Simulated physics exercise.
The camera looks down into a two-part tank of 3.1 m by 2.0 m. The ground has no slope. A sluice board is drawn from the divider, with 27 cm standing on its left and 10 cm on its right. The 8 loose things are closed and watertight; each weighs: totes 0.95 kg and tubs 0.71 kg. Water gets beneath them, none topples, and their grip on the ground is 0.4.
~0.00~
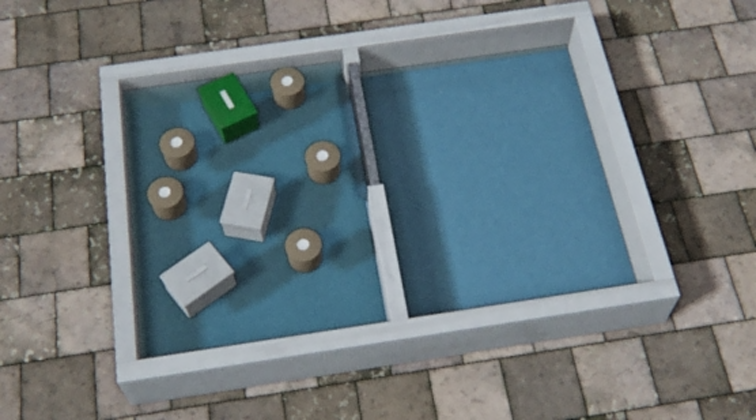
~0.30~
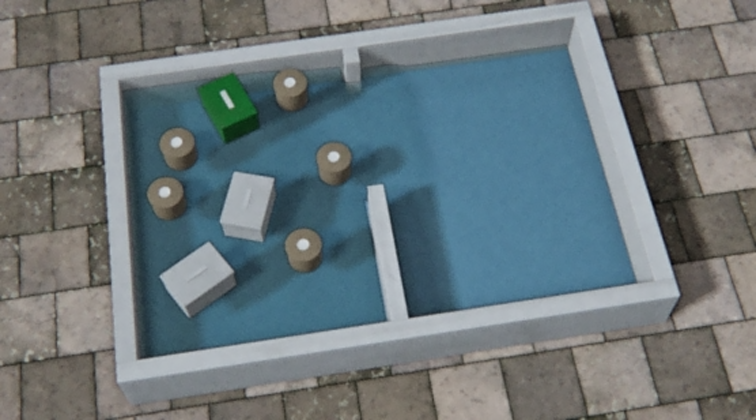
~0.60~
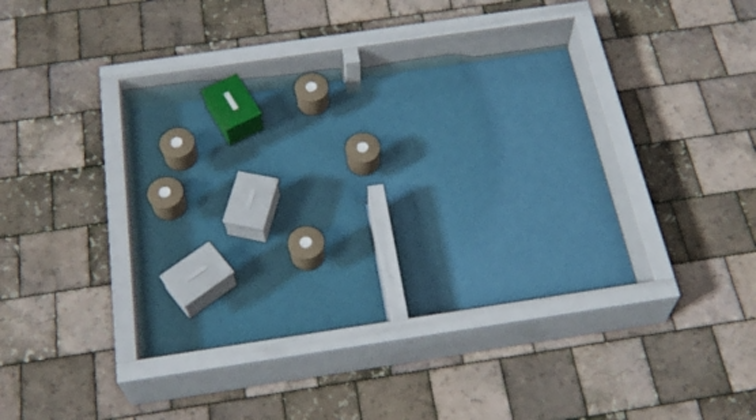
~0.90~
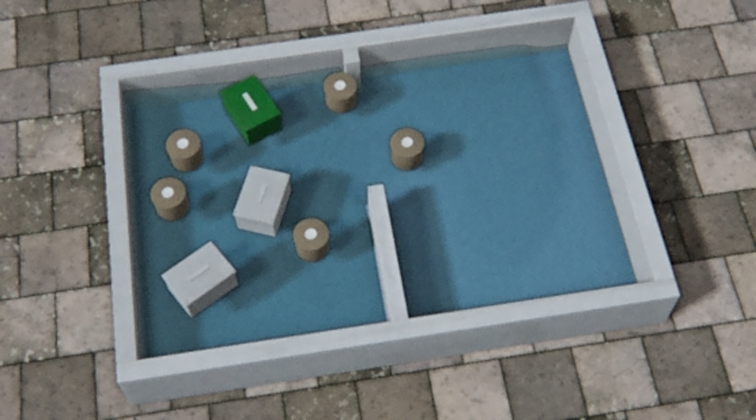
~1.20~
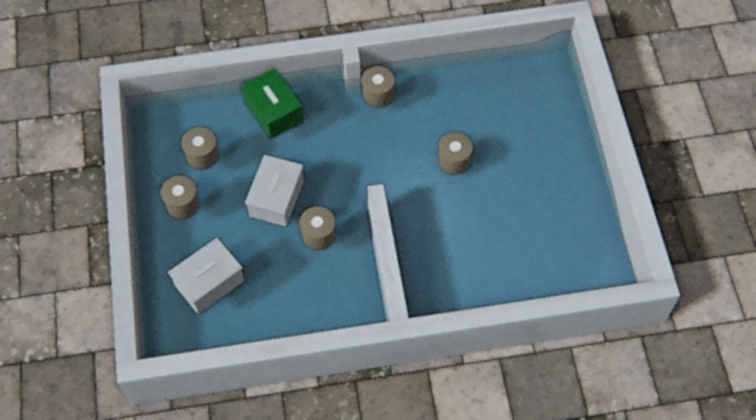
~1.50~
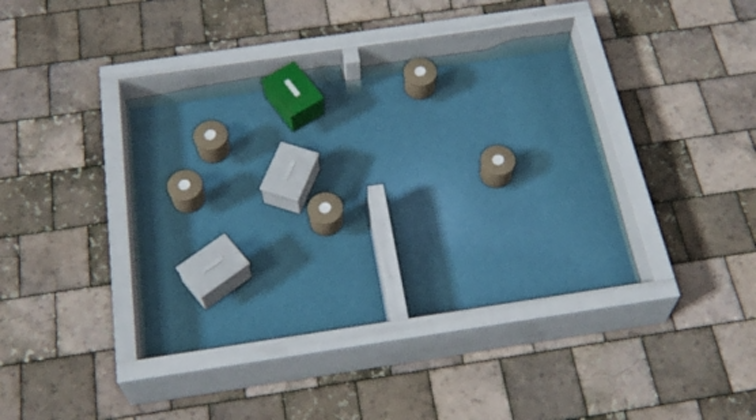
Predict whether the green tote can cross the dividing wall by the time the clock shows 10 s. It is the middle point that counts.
The green tote gets past.
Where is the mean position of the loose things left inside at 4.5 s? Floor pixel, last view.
At about (381, 174).
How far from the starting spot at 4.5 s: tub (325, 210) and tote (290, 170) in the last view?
In turn: 100 cm, 150 cm.
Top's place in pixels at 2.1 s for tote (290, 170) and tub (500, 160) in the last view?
Around (323, 143) and (532, 211).
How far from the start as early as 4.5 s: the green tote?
Roughly 200 cm by then.
After 2.1 s the green tote is near (340, 87), 0.7 m from its start, afloat; 2 of 8 are over the mark; 8 afloat.
After 4.5 s the green tote is near (516, 57), 1.9 m from its start, afloat; 5 of 8 are over the mark; 8 afloat.
After 7.0 s the green tote is near (553, 99), 2.1 m from its start, afloat; 4 of 8 are over the mark; 8 afloat.
After 10.0 s the green tote is near (427, 158), 1.3 m from its start, afloat; 4 of 8 are over the mark; 8 afloat.
